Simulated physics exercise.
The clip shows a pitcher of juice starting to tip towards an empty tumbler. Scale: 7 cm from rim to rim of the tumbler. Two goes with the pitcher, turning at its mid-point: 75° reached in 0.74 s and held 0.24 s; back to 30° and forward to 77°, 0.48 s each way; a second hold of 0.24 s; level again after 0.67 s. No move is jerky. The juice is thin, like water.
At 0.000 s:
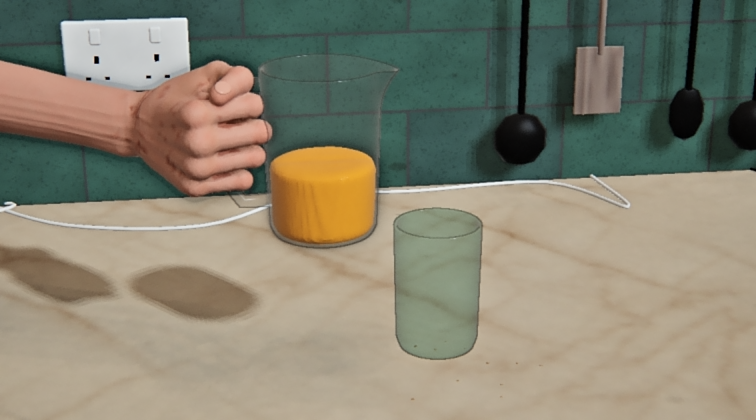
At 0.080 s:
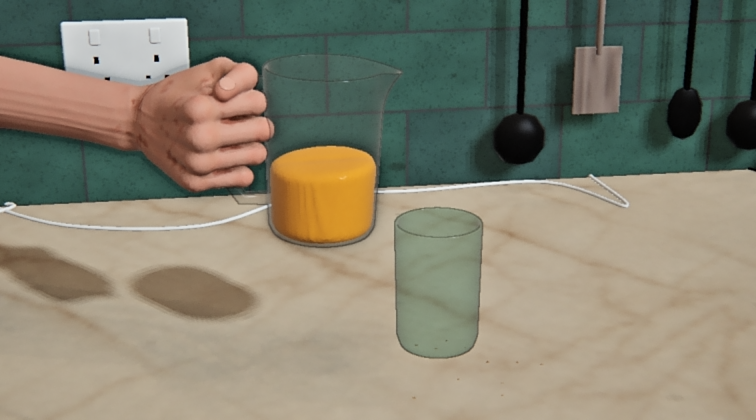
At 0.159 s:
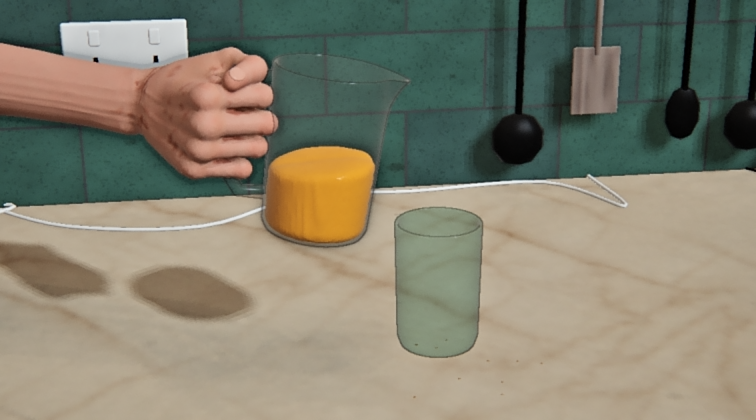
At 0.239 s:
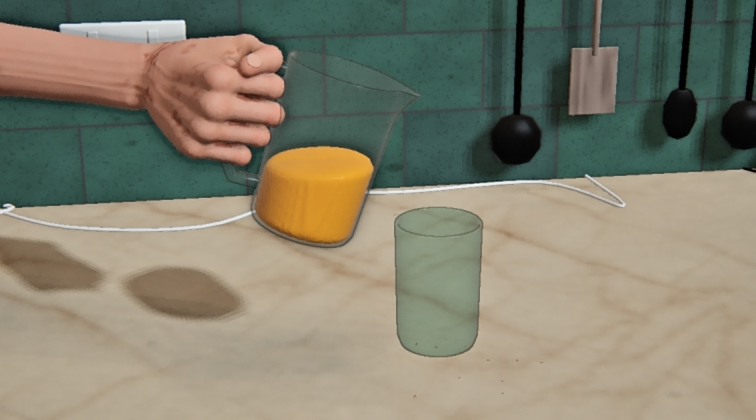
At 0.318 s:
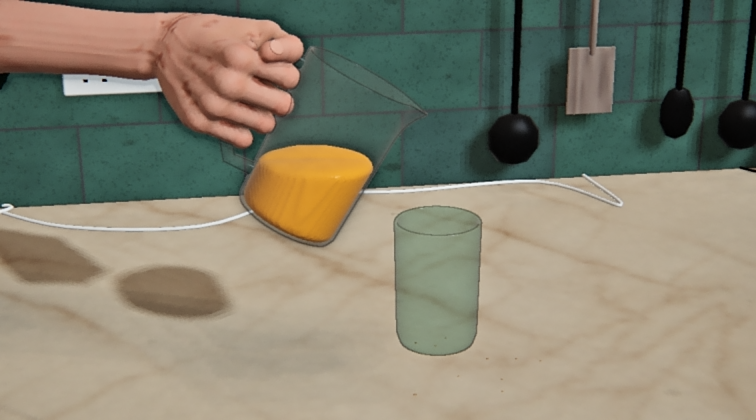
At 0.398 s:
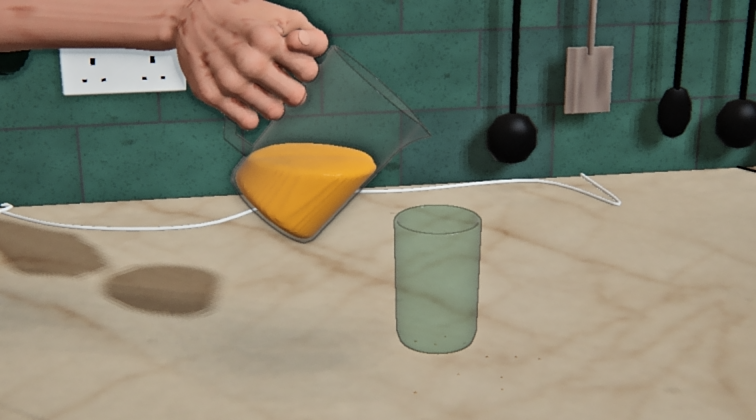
A hand held a clear pitcher of orange juice above a marble counter and steadily tilted it to the right, the juice slanting inside, while the empty green tumbler in front stayed still.
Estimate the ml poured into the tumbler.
The tumbler gets roughly 235 ml.
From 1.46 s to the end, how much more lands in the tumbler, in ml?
Close to 80 ml.
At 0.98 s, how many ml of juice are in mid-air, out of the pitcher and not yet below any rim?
Close to 20 ml.
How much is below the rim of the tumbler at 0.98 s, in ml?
Some 110 ml.
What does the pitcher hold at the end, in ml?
Some 150 ml.
After 0.98 s the tilt is 75° and the tumbler has 105 ml, the pitcher 260 ml, and 0 ml is on the work surface.
After 1.46 s the tilt is 30° and the tumbler has 160 ml, the pitcher 220 ml, and 0 ml is on the work surface.
After 2.18 s the tilt is 77° and the tumbler has 200 ml, the pitcher 170 ml, and 0 ml is on the work surface.
After 2.66 s the tilt is 14° and the tumbler has 235 ml, the pitcher 145 ml, and 0 ml is on the work surface.
In the end the tumbler has 235 ml, the pitcher 145 ml, and 0 ml is on the work surface.
